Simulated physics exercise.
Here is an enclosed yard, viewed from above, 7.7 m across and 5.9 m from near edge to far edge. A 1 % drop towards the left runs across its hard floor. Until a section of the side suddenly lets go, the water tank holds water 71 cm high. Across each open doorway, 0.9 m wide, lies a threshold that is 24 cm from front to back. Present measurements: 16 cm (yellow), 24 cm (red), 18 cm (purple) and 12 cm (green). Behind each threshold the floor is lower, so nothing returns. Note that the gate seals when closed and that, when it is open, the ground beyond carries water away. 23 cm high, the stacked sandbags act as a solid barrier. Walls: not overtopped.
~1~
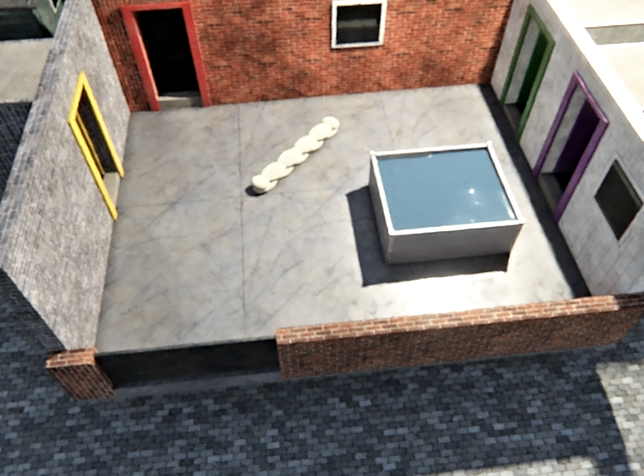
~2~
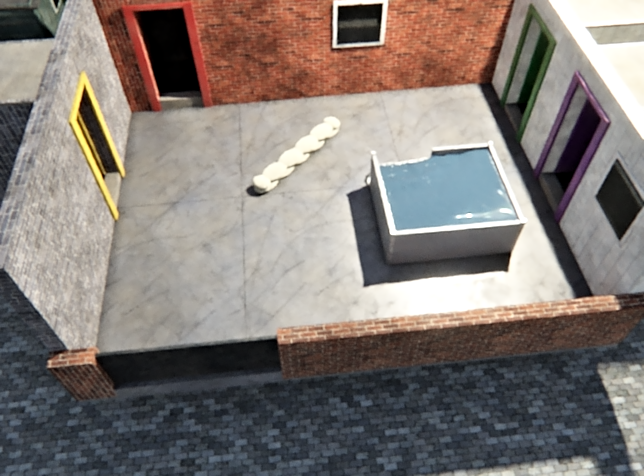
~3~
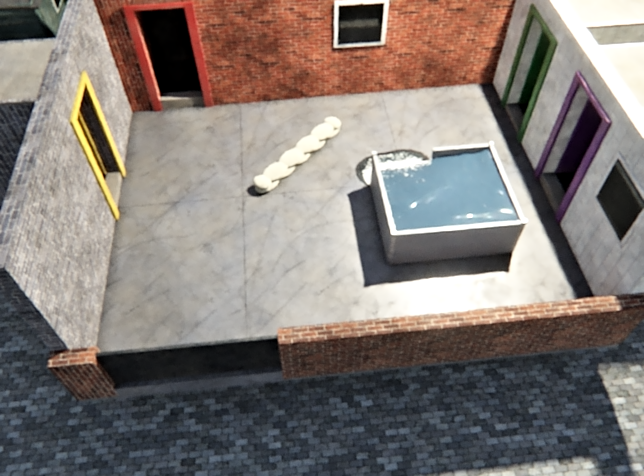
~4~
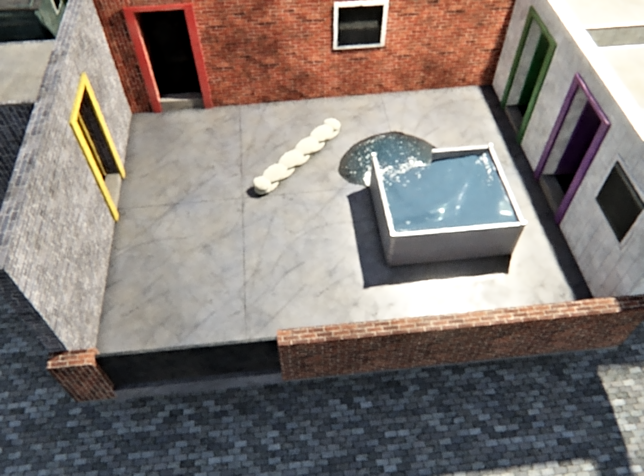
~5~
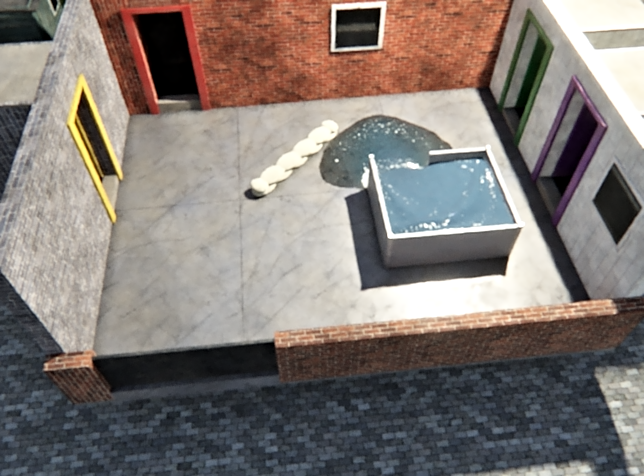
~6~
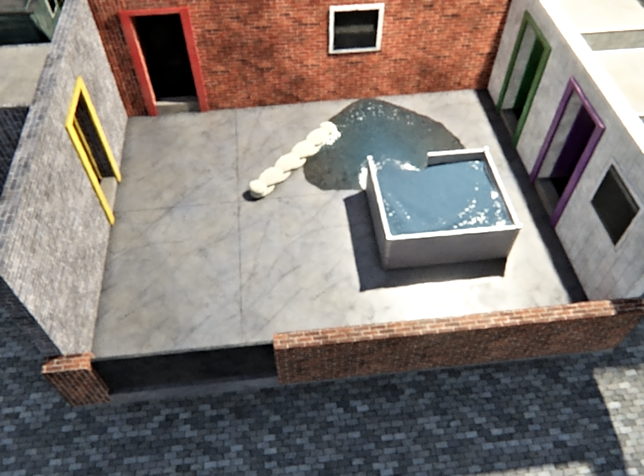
Water pouring from the far side of a raised square tank, spreading across a walled yard's pale floor and reaching a braided barrier.
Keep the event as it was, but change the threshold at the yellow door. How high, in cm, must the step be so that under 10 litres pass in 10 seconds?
Roughly 6.5 cm.
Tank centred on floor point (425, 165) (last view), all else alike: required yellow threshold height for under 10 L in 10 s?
Close to 10.5 cm would do it.
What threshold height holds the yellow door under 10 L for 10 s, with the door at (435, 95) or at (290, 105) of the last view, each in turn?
About 16 cm for the first and 10.0 cm for the second.
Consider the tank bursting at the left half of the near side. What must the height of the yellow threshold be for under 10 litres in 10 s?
Roughly 5.5 cm.
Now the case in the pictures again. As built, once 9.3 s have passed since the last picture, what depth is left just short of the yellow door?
Some 6.5 cm.
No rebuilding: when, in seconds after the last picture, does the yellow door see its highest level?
Roughly 5.5 s.
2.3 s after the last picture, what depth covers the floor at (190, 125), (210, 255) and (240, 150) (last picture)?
The depths come to about 3, 1 and 3 cm.
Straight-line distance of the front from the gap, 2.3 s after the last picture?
I make it some 5.8 m.
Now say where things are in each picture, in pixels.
Still water, 71 cm deep, in the water tank at (443, 189); the yellow door at (100, 155) is dry, in the first picture.
The front is at a hidden place, 0.4 m from the gap on the far side; 0.3 m2 of floor is wet, 71 cm left at the back, in the second picture.
The front is at a hidden place, 0.8 m from the gap on the far side; 0.9 m2 of floor is wet, 71 cm left at the back, in the third picture.
The front is at (382, 136), 1.4 m from the gap on the far side; 2.0 m2 of floor is wet, 70 cm left at the back, in the fourth picture.
The gap is on the far side, the front 2.0 m out at (372, 119); the back of the water tank holds 62 cm, in the fifth picture.
Water pours out on the far side and has run 2.6 m, to (362, 102); about 5 cm deep outside, 59 cm at the back; 3.7 m in a straight line remain to the yellow door at (97, 160), in the sixth picture.
Then, 0.7 s after the last picture water covers 20 % of the floor, deepest (42 cm) near (343, 104); it has not reached the yellow door.
Then, 2.3 s after the last picture water covers 40 % of the floor, deepest (28 cm) near (475, 93); it has not reached the yellow door.
Then, 9.3 s after the last picture water covers 90 % of the floor, deepest (11 cm) near (225, 367); 7 cm at the yellow door, 0 litres in over its 16 cm threshold.
At the yellow door as built, the water peaked near 9 cm, 5.5 s after the last picture.
Run again over the same 10 s with other heights there, 18 litres in over 5.5 cm, 3 litres over 7.5 cm. The limit of 10 litres is kept from about 6.5 cm up.
